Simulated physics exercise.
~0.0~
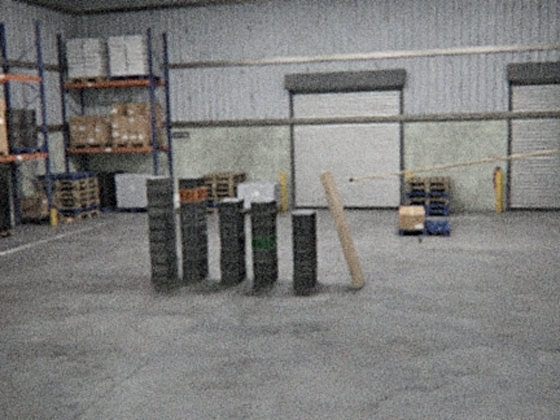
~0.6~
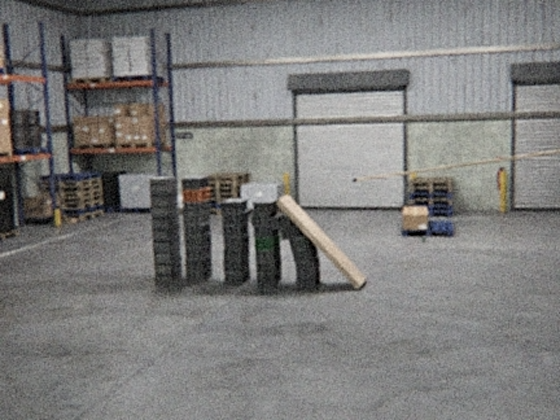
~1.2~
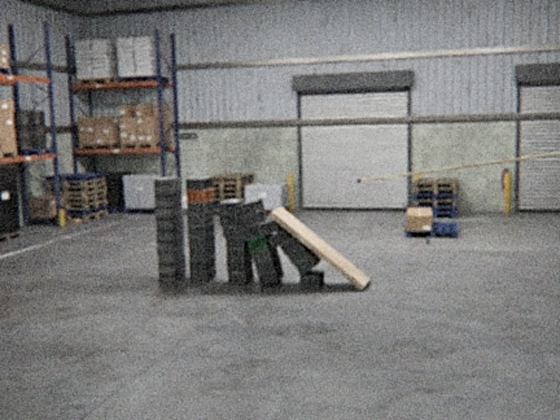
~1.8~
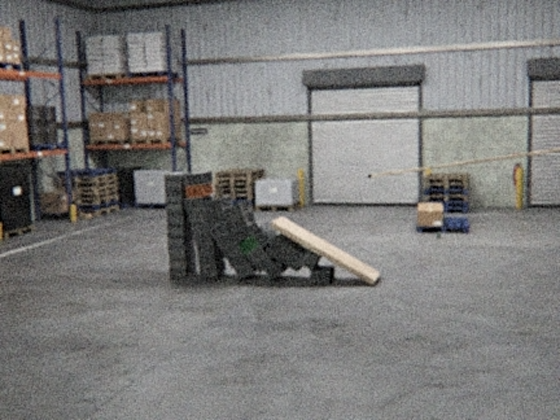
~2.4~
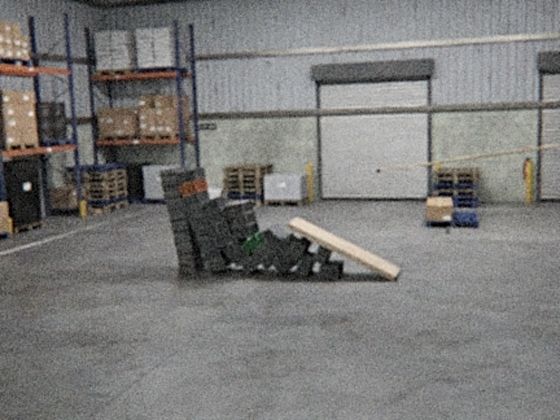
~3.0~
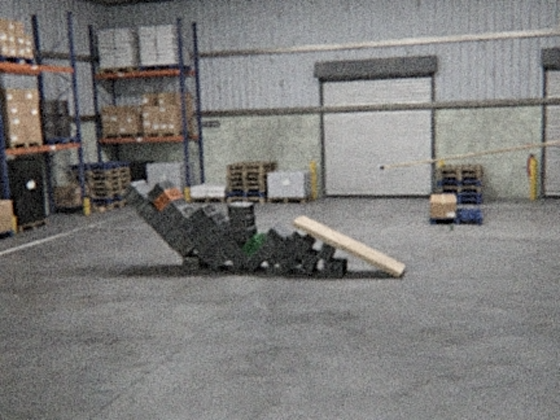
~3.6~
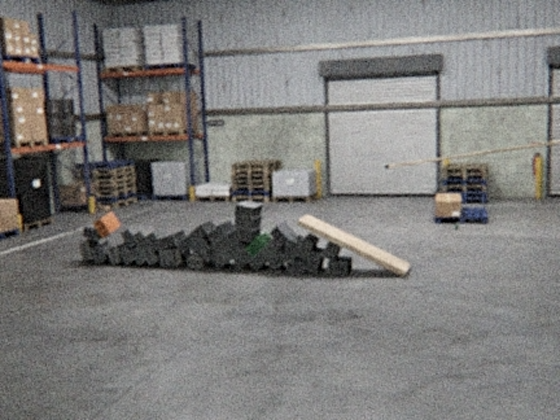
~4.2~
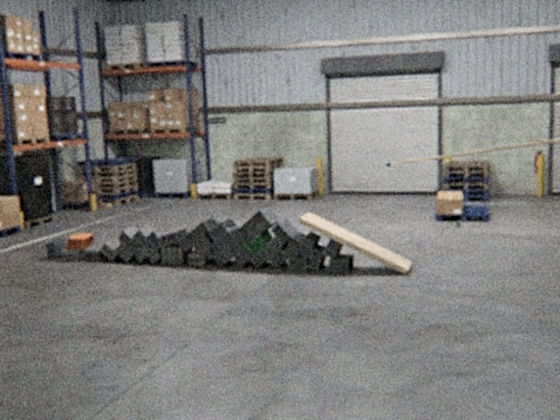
The clip opens on five separate columns of dark crates standing in a row on a warehouse floor, with a pale board leaning toward them from the right. The board tips left into the nearest, shortest column and knocks it over. The toppling crates push into the next columns, which buckle and lean leftward one after another while the board slides down onto the heap. The tallest column at the far left tilts last and spills across the floor, carrying an orange crate with it. It ends with a long, low, jumbled pile, the orange crate near its left end and the board resting at a slant on the right.
